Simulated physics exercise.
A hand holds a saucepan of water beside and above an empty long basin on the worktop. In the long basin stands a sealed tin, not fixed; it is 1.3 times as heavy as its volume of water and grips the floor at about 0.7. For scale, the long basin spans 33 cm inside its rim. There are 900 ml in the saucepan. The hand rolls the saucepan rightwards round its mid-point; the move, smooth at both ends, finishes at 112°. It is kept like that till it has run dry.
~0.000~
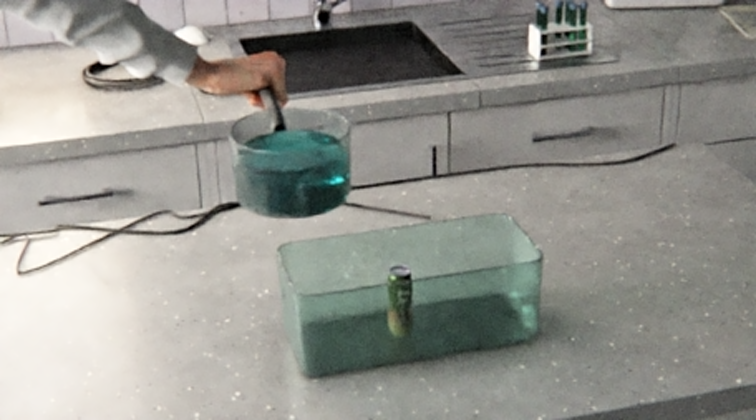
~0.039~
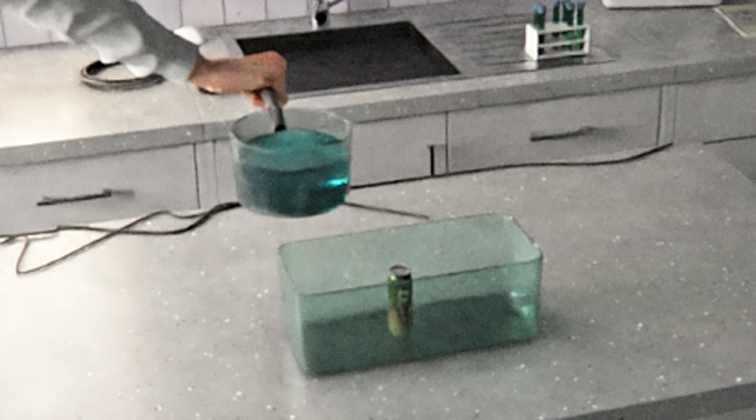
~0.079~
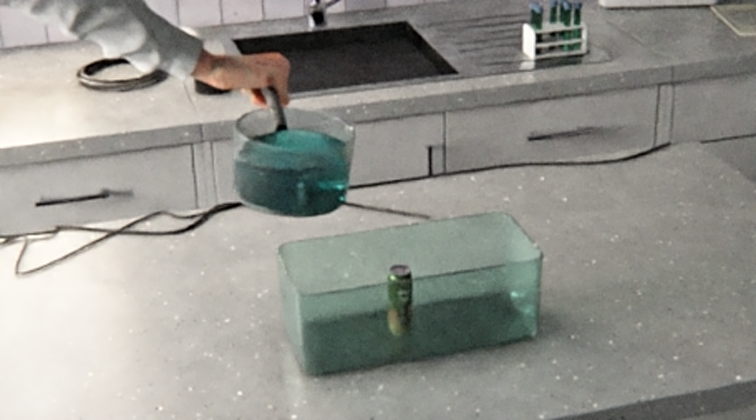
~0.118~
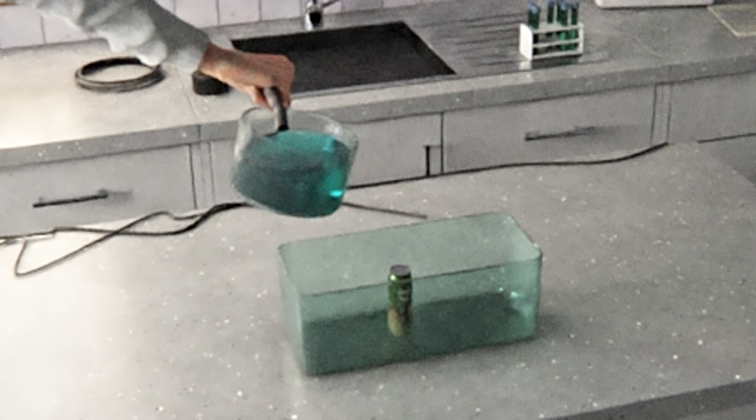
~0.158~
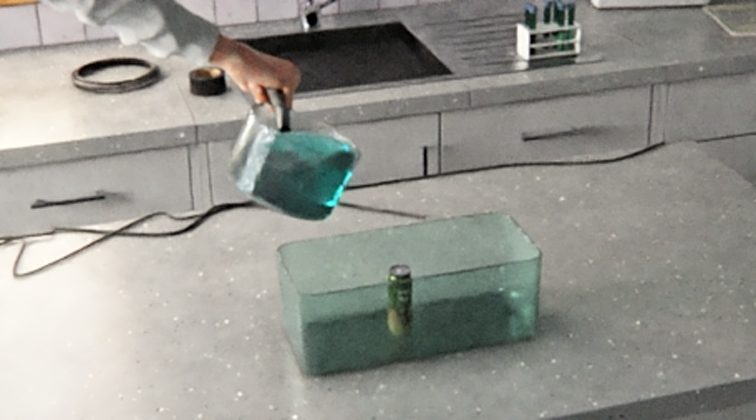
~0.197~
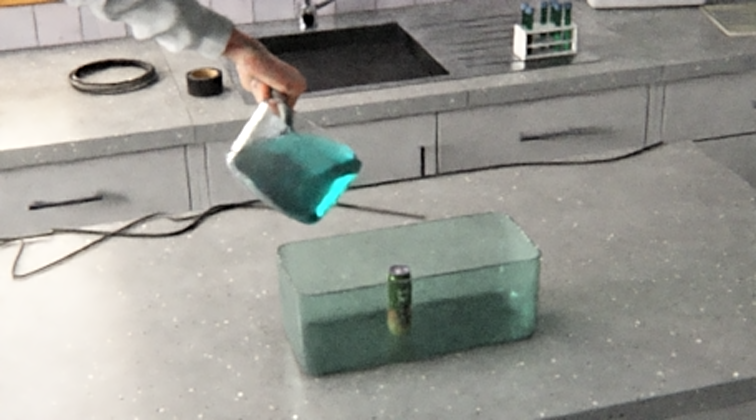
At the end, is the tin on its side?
It falls.
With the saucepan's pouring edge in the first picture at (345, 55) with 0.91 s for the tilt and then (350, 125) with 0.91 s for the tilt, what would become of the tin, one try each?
First it stays up; then it stays up.
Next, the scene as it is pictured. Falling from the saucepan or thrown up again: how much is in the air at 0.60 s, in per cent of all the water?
About 8 per cent.
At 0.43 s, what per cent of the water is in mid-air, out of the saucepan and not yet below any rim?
Some 46 per cent.
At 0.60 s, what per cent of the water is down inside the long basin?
Near 88 in a hundred.
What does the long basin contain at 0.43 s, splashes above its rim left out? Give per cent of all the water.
About 28 per cent.
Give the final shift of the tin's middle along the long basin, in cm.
About 9.0 cm.
By 0.43 s the tilt is 109° and 28 per cent is still to pour; the tin stands where it began.
By 0.60 s the tilt is 112° and 5 per cent is still to pour; the tin leans 6°.
By 0.78 s the tilt is 112° and 0 per cent is still to pour; the tin lies on its side.
By 0.98 s the tilt is 112° and 0 per cent is still to pour; the tin lies on its side.
At rest the tin lies on its side.
